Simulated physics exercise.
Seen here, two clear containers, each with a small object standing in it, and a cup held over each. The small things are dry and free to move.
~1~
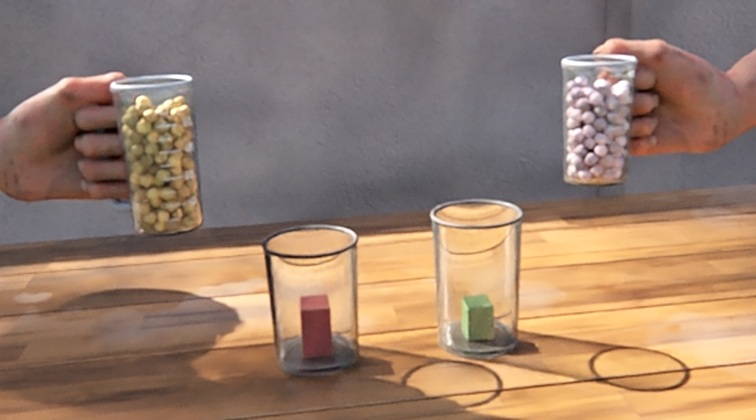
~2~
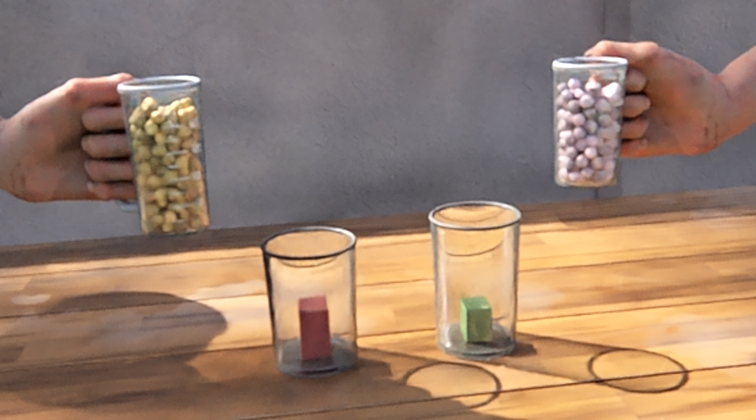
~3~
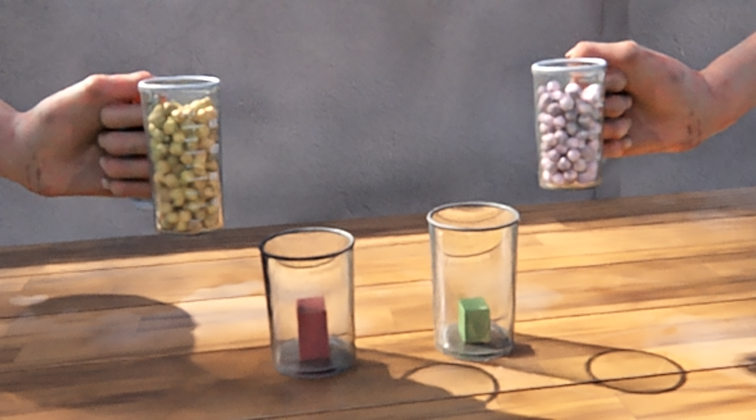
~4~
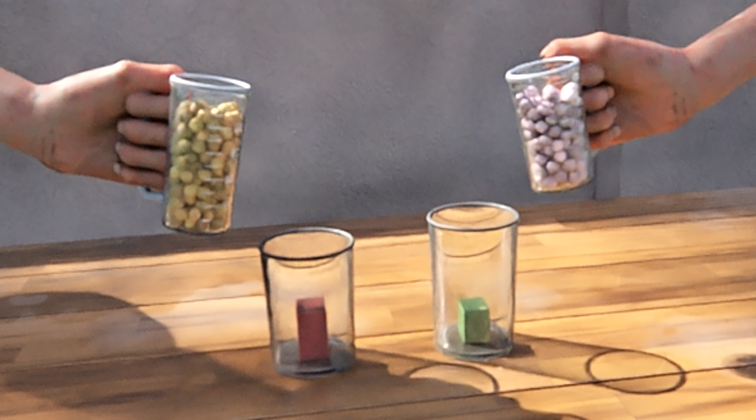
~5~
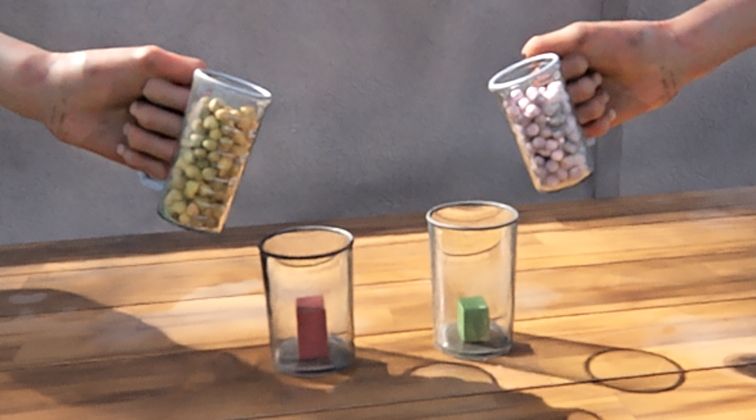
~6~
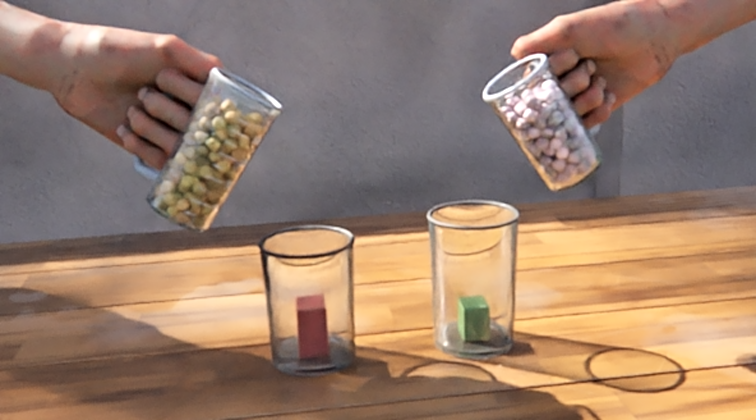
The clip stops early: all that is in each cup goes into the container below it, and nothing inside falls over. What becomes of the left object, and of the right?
The left object gets buried and the right object gets buried.
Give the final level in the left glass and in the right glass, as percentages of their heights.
Some 70 per cent left and 45 right.
Then, 0.45 s later than the last frame, left glass empty, all of its cupful still in the cup; right glass empty, all of its cupful still in the cup.
Then, 0.93 s later than the last frame, left glass nearly empty, nearly all of its cupful still in the cup; right glass nearly empty, the larger part of its cupful still in the cup.
Then, 1.49 s later than the last frame, left glass half full, none of its cupful still in the cup; right glass a third full, none of its cupful still in the cup.
When it is over, left glass two thirds full (surface near (309, 277)), nothing beside it; right glass half full (surface near (474, 280)), nothing beside it; the left thing is covered; the right thing is covered.
